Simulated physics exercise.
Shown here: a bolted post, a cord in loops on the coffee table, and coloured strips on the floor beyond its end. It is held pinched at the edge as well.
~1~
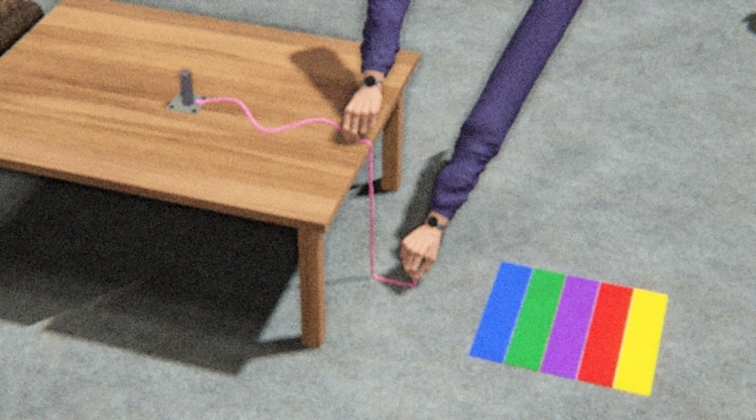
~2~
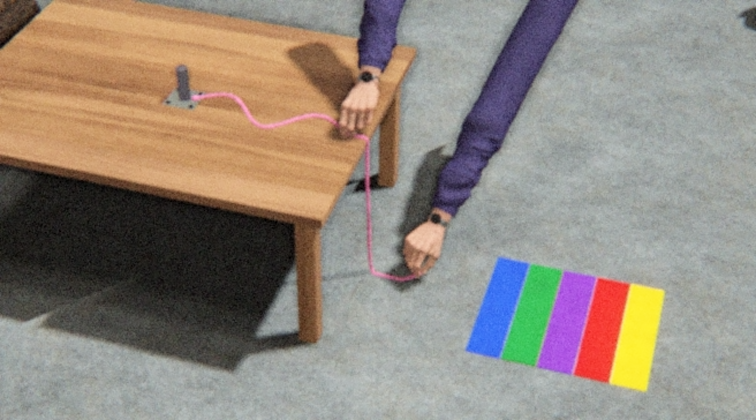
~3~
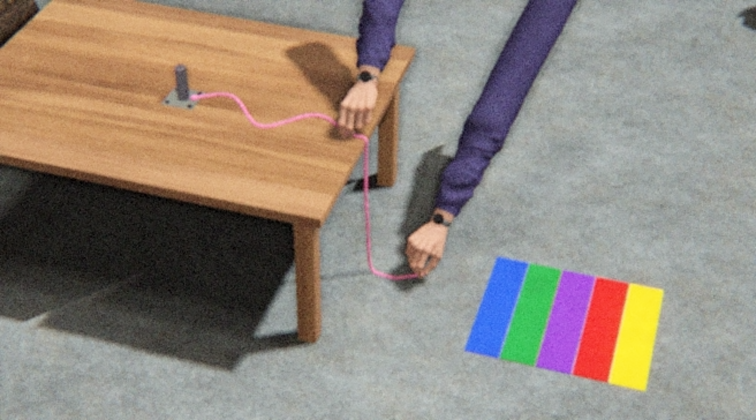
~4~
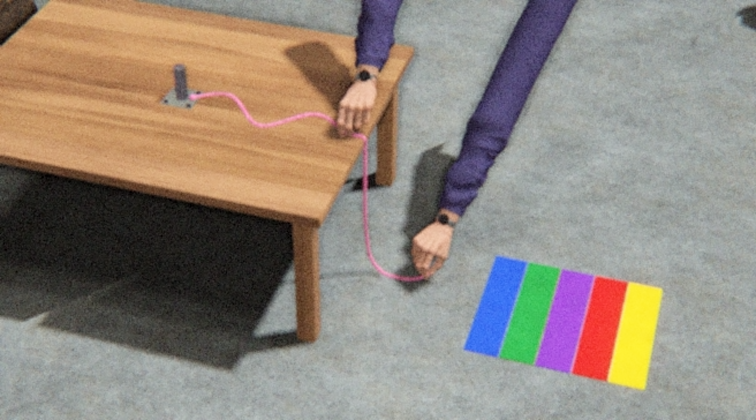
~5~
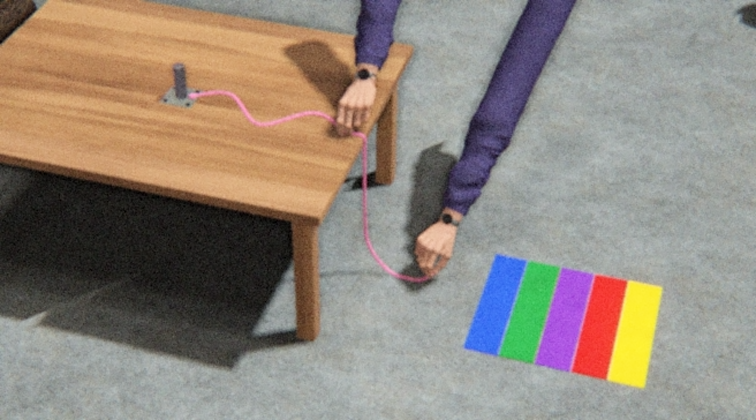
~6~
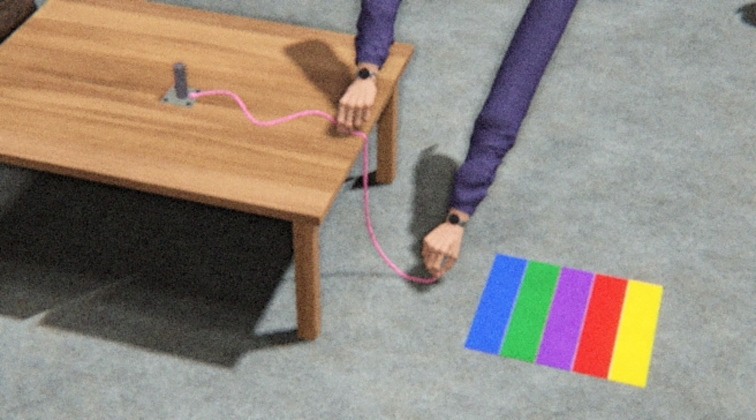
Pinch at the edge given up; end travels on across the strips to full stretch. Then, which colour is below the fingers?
The purple one is below them.
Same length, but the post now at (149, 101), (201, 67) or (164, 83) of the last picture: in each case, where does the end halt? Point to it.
Close to (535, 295), (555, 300) and (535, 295) in that order.
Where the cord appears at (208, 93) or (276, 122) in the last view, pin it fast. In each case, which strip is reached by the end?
Try 1: Purple; try 2: Green.
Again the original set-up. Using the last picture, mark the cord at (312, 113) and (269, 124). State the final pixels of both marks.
They go to (341, 128) and to (296, 119).
Soon after, end near (509, 289); over blue.
After that, end near (547, 297); over green.
At the stop, end near (570, 302); over purple. It halts on the purple strip.
